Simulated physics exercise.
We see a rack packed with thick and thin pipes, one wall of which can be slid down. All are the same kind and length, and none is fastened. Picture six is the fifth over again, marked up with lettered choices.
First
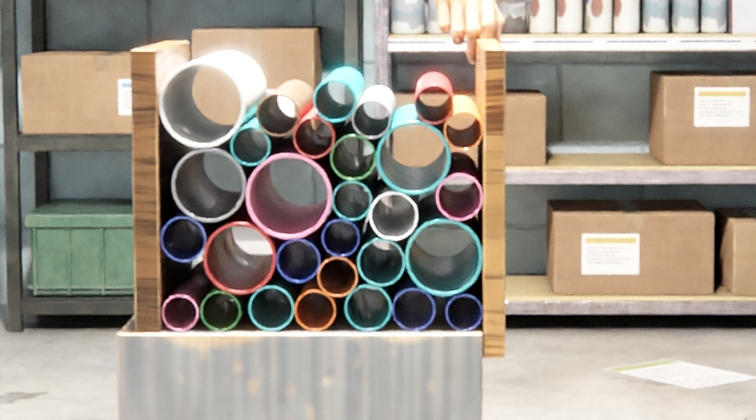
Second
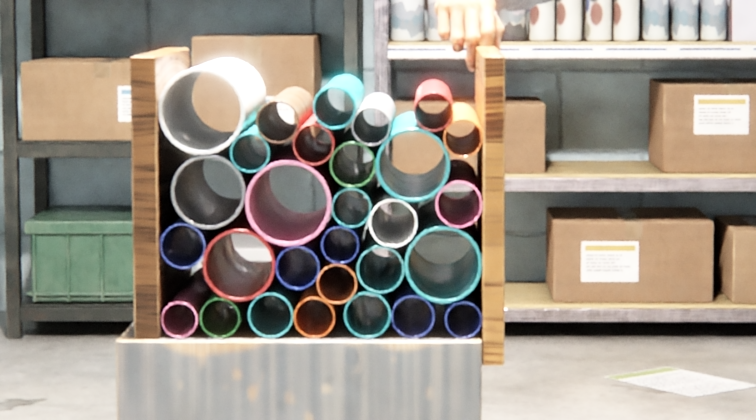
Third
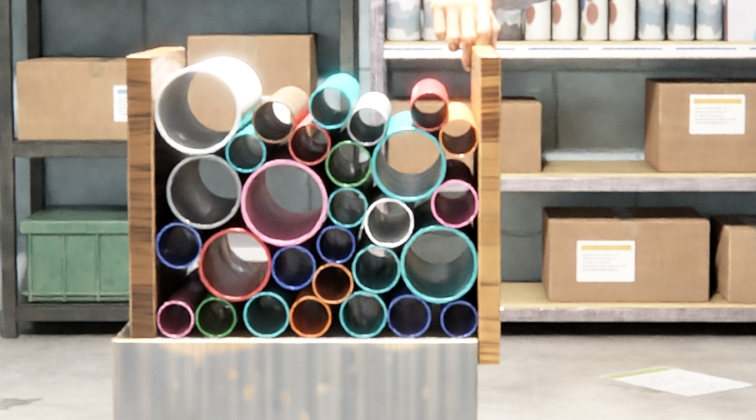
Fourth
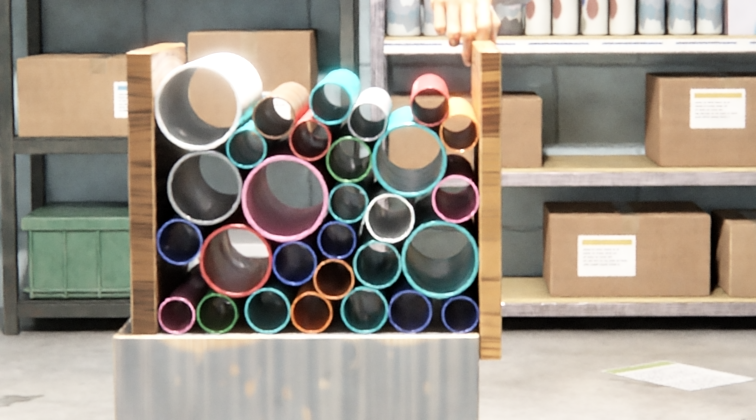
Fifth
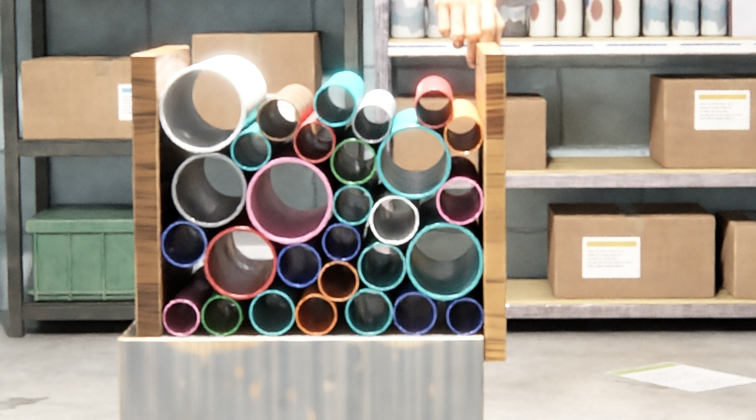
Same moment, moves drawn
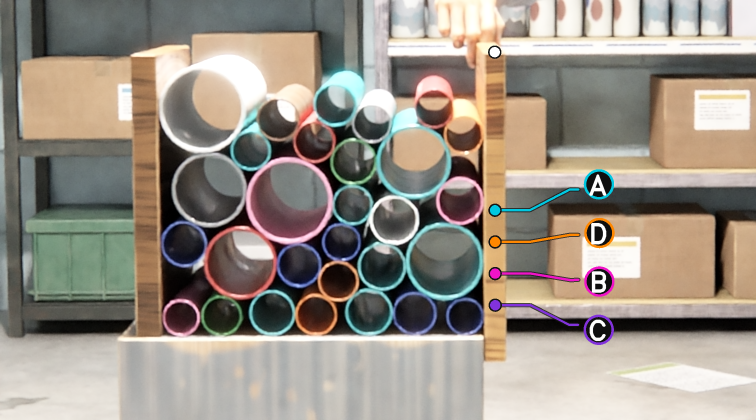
A hand rests on the right side board of a pipe-filled rack, barely moving.
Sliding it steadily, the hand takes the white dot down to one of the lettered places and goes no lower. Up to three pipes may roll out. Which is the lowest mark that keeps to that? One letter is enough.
Slide it to A.
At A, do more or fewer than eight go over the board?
Fewer than eight.
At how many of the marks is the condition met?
One of the four.
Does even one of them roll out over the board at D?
Yes, at D.
On the marked copy, A at (495, 210); B at (495, 274); C at (495, 306); D at (495, 242); the white dot at (495, 52).
With A. Early on, top of the board (484, 125).
Further on, top of the board (484, 207).
At the end, top of the board (484, 209), two out over the board.
As for the rest, B more than three out over the board; C more than three out over the board; D more than three out over the board.
